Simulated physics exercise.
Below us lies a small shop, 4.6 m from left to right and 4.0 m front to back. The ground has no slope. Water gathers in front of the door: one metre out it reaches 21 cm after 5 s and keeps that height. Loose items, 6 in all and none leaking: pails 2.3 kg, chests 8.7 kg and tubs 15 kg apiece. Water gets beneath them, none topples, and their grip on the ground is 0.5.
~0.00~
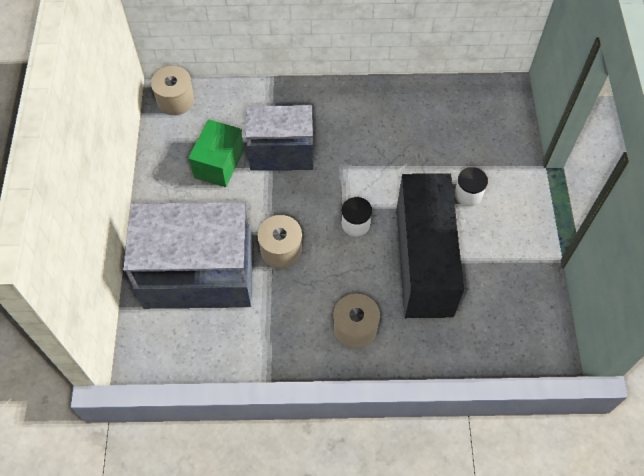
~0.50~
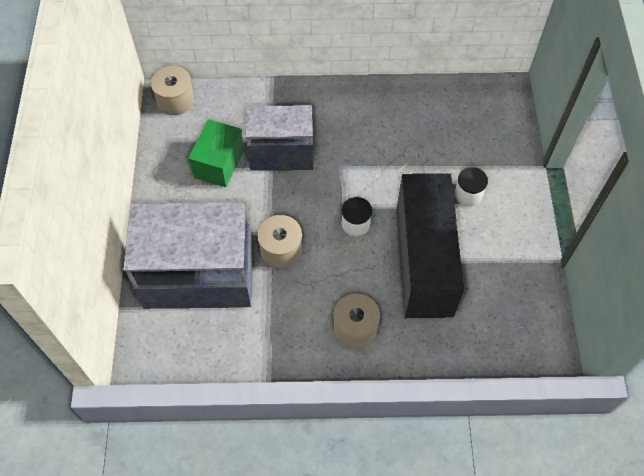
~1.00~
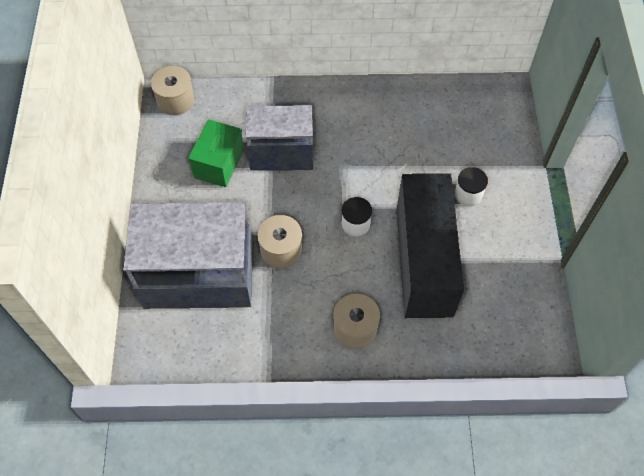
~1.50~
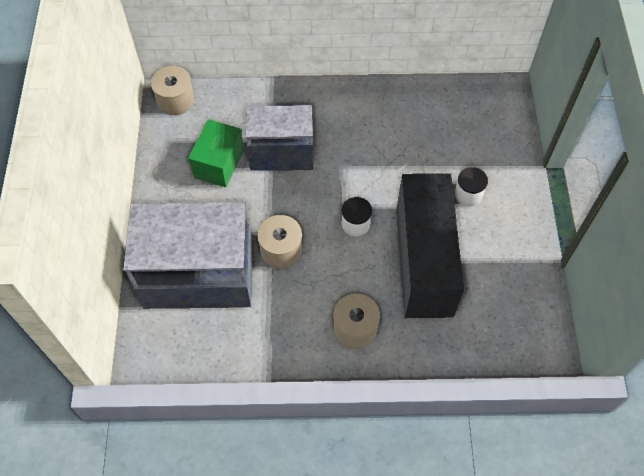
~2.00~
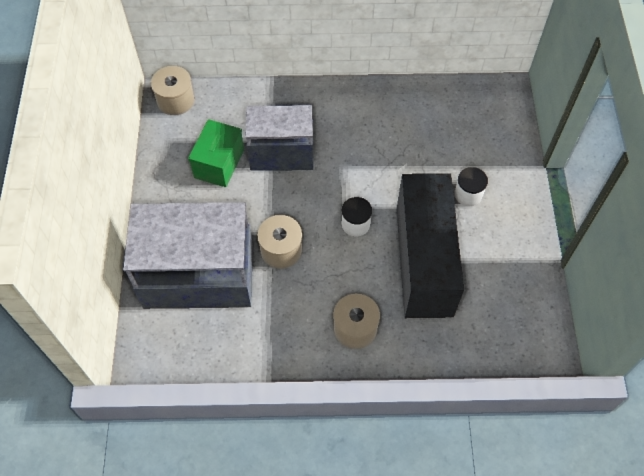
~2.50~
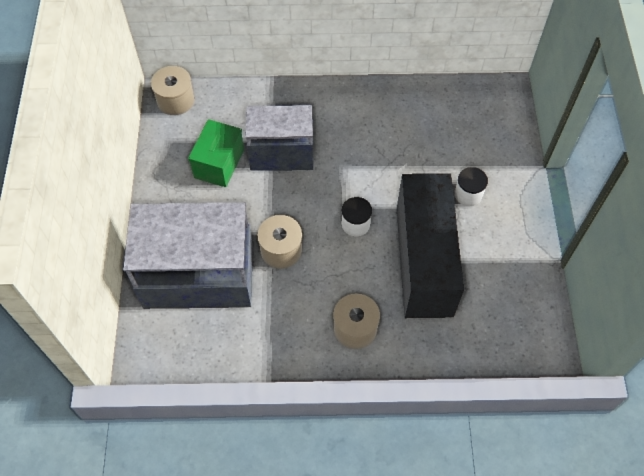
A small shop with a green chest, tubs and dark counters stayed still while bluish water spread over the ground outside, then crept through the doorway on the right onto the pale floor.
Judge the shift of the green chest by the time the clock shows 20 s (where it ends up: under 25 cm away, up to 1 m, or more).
Green chest travels far.
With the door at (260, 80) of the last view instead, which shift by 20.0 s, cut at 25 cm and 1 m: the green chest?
In that case the green chest ends far away.
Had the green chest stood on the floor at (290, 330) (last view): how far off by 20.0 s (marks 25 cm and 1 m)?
It is nudged along.
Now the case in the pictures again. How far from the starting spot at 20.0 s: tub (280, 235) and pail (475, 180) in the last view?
In that order: 30 cm, 350 cm.
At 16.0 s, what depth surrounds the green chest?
Roughly 11 cm.
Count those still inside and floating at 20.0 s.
At that moment 6.
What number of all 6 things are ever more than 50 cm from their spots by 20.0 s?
I count 5.
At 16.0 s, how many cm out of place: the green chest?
About 60 cm.
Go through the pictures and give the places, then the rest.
In the first frame, the green chest at (215, 143), on the bottom; 0.0 m2 under water; 0 of 6 have shifted.
In the second frame, the green chest at (215, 143) rests on the ground; 0.0 m2 under water; 0 of 6 have shifted.
In the third frame, the green chest at (215, 143) rests on the ground; 0.0 m2 under water; 0 of 6 have shifted.
In the fourth frame, the green chest at (215, 143), on the bottom; 0.0 m2 under water; 0 of 6 have shifted.
In the fifth frame, the green chest at (215, 143), on the bottom; water covers 0.0 m2; 0 of 6 have shifted.
In the sixth frame, the green chest at (215, 143) rests on the ground; 0.3 m2 under water; 0 of 6 have shifted.
After 4.0 s the green chest is near (215, 143), 0.0 m from its start, aground; 0 afloat.
After 9.0 s the green chest is near (212, 147), 0.1 m from its start, aground; 1 afloat.
After 16.0 s the green chest is near (228, 189), 0.6 m from its start, afloat; 5 afloat.
After 20.0 s the green chest is near (331, 99), 1.4 m from its start, afloat; 6 afloat.
